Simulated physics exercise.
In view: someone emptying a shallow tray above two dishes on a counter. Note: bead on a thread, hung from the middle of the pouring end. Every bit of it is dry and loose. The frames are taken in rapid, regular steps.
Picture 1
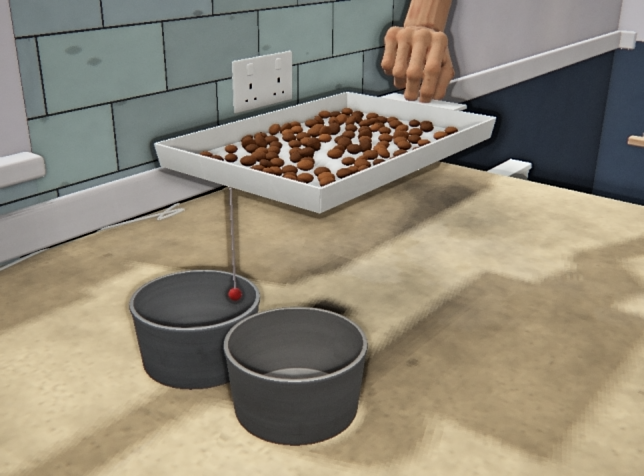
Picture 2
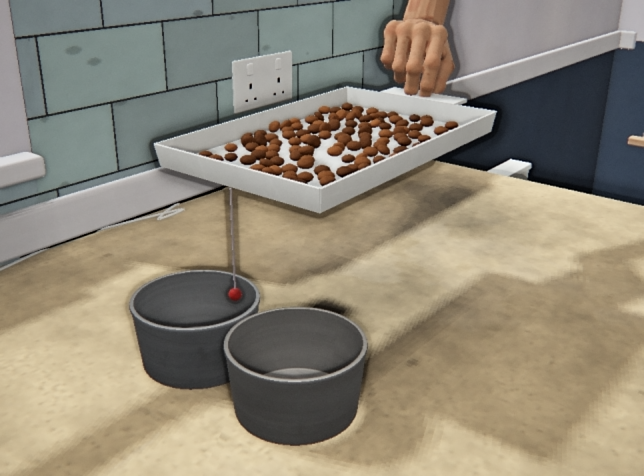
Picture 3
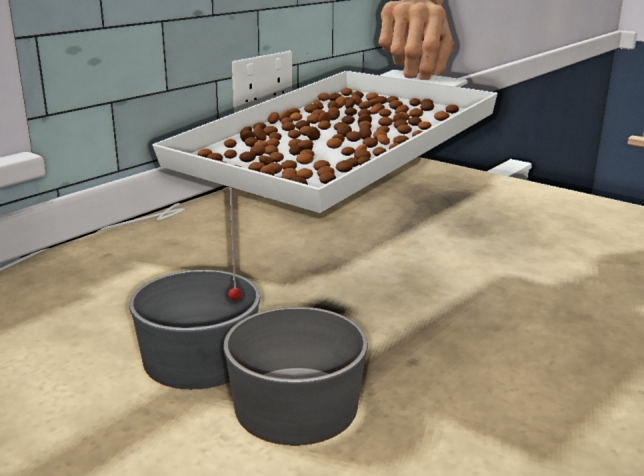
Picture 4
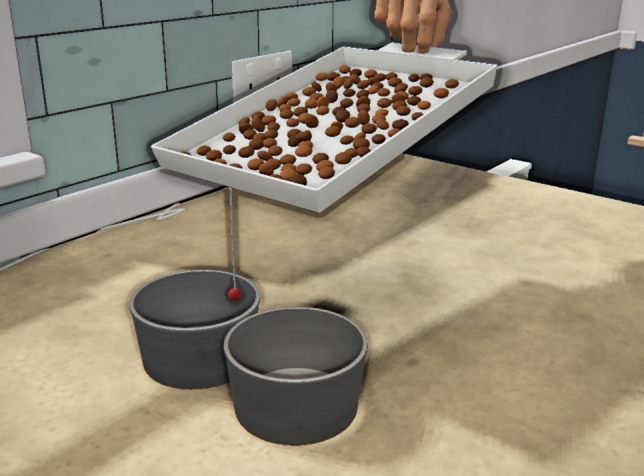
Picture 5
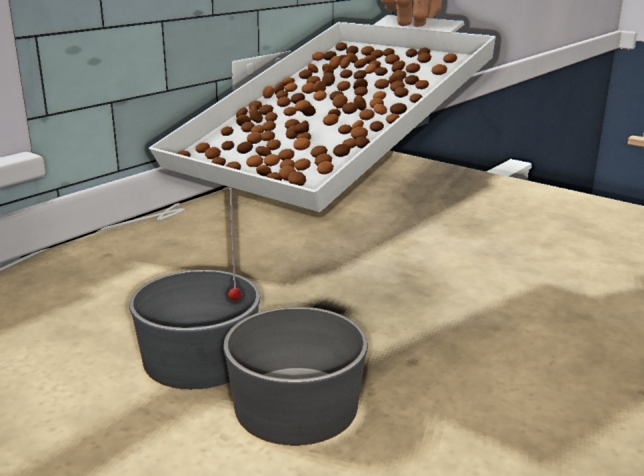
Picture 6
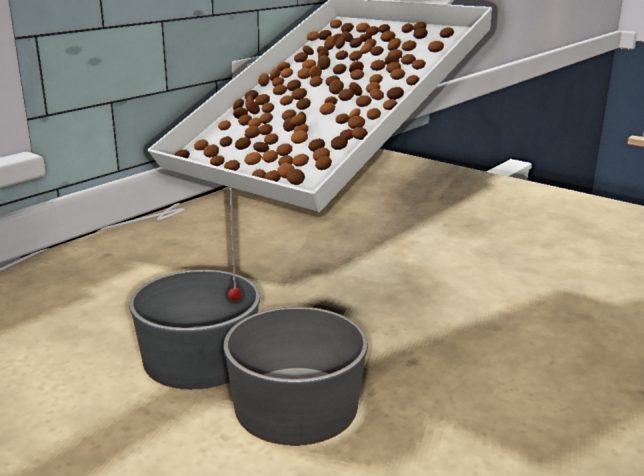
A hand raises the far end of a shallow white tray holding brown kibble.
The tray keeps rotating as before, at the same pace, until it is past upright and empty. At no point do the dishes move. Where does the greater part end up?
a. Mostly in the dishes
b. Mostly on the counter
The answer is b.
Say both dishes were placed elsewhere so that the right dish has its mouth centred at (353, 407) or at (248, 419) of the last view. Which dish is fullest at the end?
Placement one: The left-positioned dish. Placement two: The left-positioned dish.
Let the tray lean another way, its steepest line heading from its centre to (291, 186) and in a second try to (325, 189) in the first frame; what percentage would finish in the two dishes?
About 50 % and about 80 %.
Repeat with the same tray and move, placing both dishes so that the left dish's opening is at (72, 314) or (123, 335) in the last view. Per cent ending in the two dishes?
I'd say about 60 percent, followed by about 70 percent.
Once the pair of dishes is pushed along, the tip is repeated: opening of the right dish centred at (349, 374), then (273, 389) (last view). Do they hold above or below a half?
First shift, a minority share; second shift, a majority share.
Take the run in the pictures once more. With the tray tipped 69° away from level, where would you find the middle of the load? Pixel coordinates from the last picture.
Near (222, 150).
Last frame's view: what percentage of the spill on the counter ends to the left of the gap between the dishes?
About 100 percent.
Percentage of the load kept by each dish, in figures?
Result - left dish: 20 %; right dish: 10 %.
Soon, tray tipped steeply; nearly all on the tray; a stray few in the air.
A while on, tray tipped past a quarter turn; about a quarter on the tray; a stray few in the right dish; a small part in the left dish; about half outside both; a small part in the air.
Towards the end, tray tipped past a quarter turn; a small part in the right dish; about a quarter in the left dish; about two thirds outside both.
Finally, tray tipped past a quarter turn; a small part in the right dish; about a quarter in the left dish; about two thirds outside both.
